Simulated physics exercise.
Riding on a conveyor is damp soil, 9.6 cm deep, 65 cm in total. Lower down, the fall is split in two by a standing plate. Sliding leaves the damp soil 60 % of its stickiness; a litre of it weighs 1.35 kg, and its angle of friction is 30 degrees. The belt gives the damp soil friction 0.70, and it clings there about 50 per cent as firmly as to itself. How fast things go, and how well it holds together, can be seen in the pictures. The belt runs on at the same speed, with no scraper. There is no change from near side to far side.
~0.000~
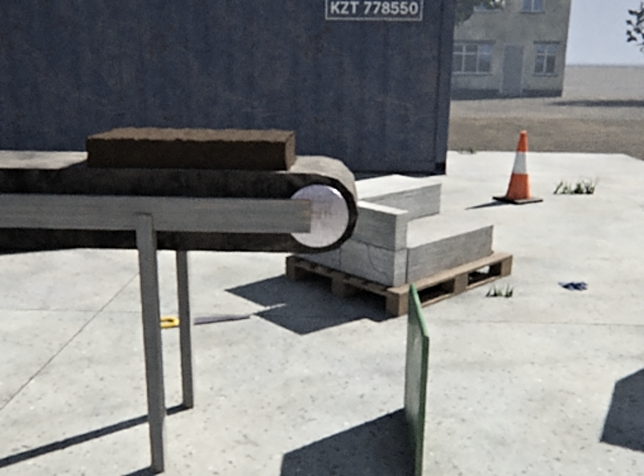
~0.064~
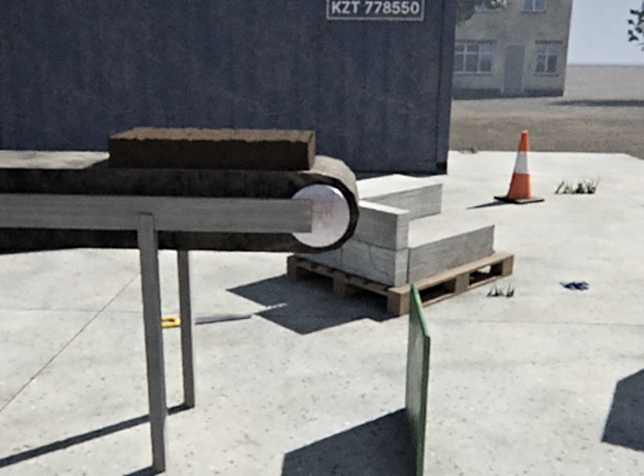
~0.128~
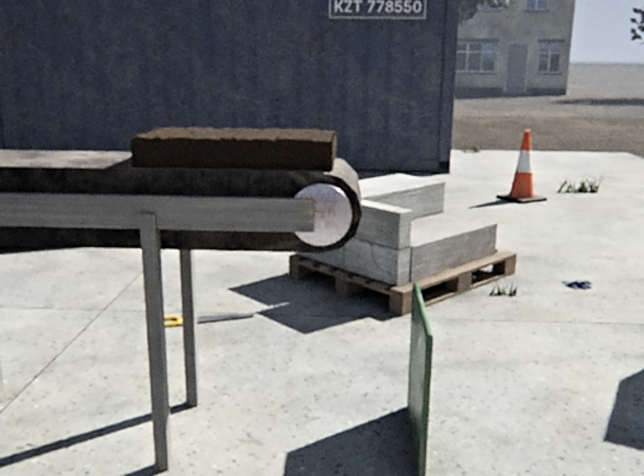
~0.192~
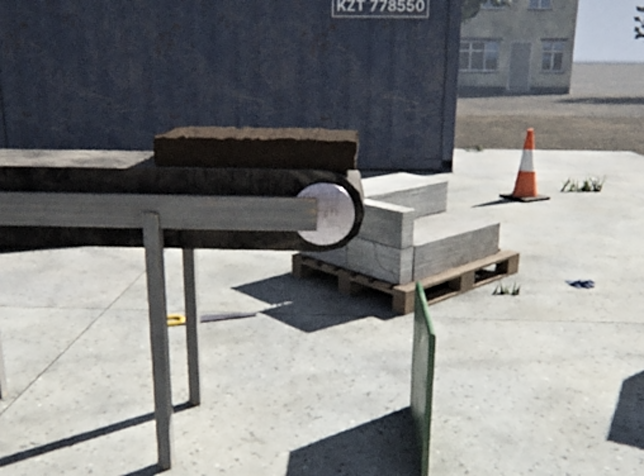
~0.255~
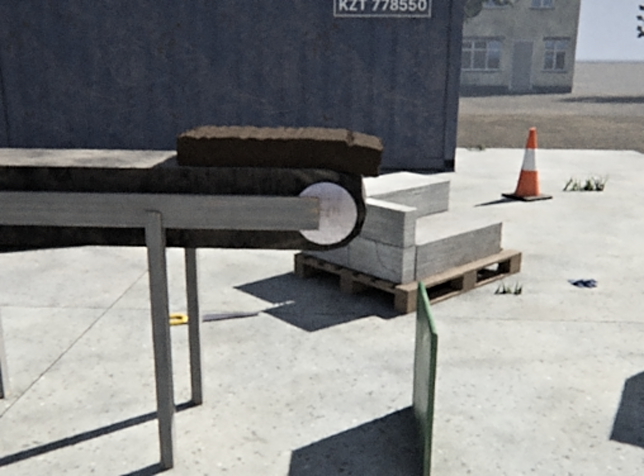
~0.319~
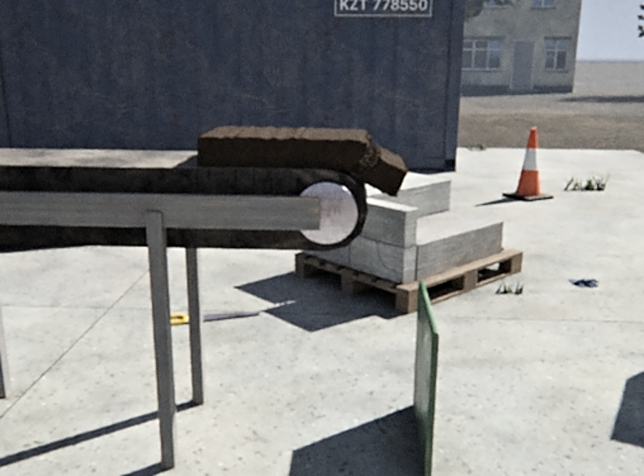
A dark brown slab of damp soil rode slowly rightward on a conveyor belt, edged out past the end roller above a standing green plate, then cracked and bent downward at its front.
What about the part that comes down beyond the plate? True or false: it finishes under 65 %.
False.
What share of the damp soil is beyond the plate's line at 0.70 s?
Around 45 %.
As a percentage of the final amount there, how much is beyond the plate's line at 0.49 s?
Around 10 per cent.
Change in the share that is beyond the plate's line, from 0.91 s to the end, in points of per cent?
About 22 per cent of the whole.
After 0.49 s, 13 % is beyond the plate's line.
After 0.70 s, 44 % is beyond the plate's line.
After 0.91 s, 76 % is beyond the plate's line.
After 1.11 s, 98 % is beyond the plate's line.
After 2.31 s, at the end, 98 % is beyond the plate's line.
